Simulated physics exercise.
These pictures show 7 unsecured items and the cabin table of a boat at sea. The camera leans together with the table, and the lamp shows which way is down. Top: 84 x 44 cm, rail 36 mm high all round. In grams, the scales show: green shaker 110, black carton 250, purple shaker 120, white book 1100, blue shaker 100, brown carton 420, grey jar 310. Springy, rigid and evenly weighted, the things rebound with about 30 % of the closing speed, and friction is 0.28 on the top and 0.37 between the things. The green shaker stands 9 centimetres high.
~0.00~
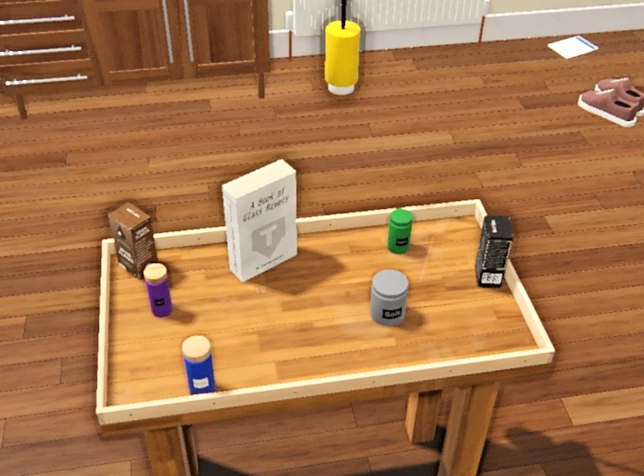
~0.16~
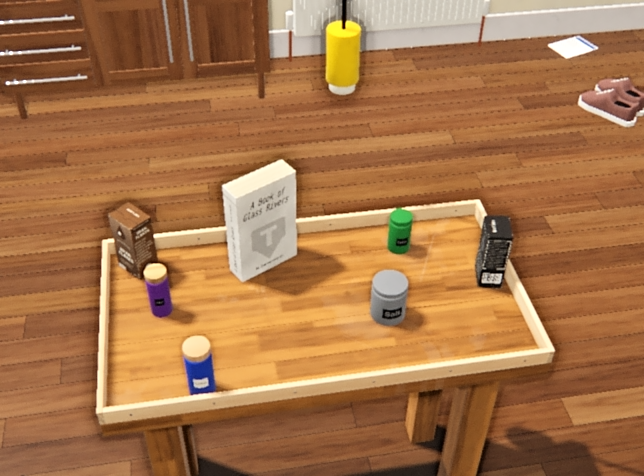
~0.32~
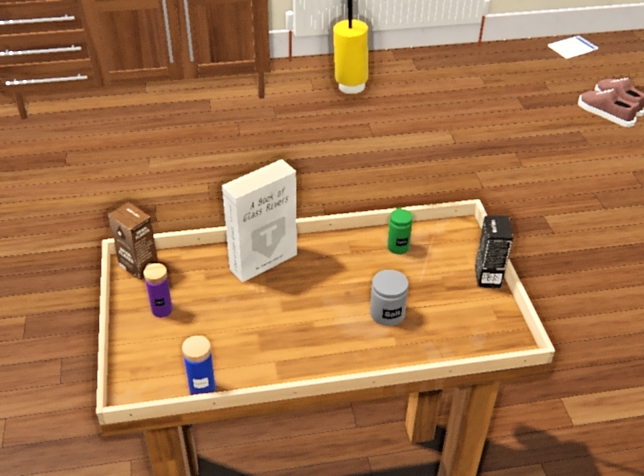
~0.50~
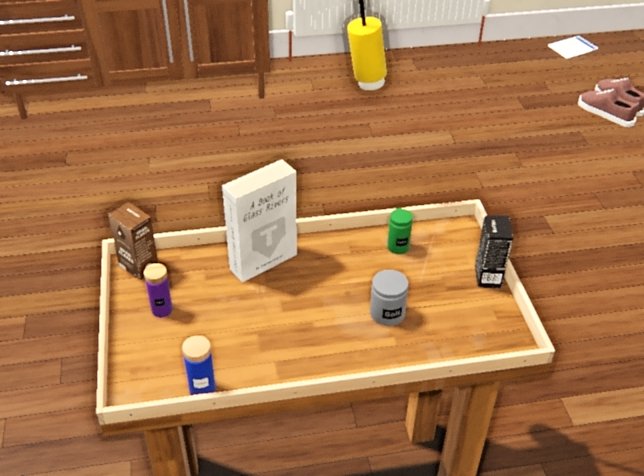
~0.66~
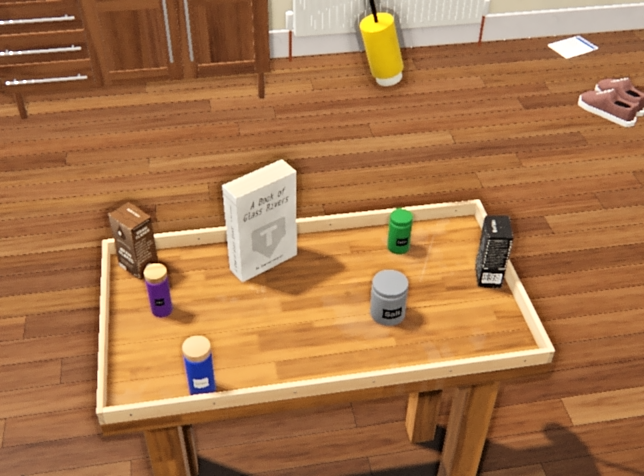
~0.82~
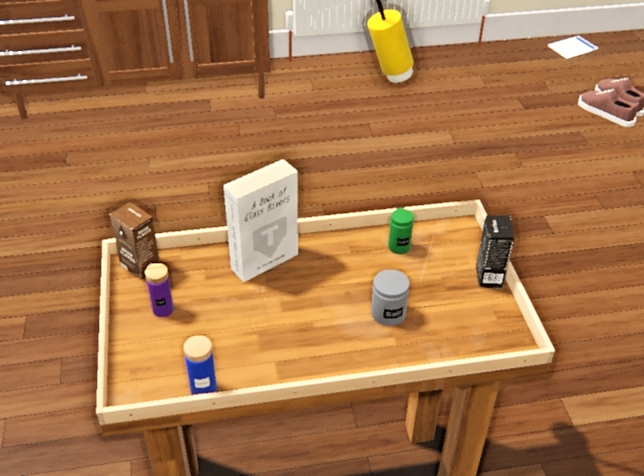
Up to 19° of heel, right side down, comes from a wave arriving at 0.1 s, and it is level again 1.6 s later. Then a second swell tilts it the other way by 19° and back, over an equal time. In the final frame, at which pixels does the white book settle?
The white book settles near (262, 222).
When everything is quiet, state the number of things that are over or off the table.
Total: 0.
After 1.22 s, boat heeled 12°, right side down; white book slid 6 cm near (290, 219); brown carton slid 6 cm; purple shaker slid 6 cm.
After 2.72 s, boat heeled 16°, left side down; white book slid 3 cm near (276, 220); black carton slid 4 cm; brown carton slid 3 cm.
At rest (3.8 s), not toppled but over 5 cm from the start, black carton; the other 6 in place, give or take 5 cm. Seen from the same camera at the end, white book near (262, 222).
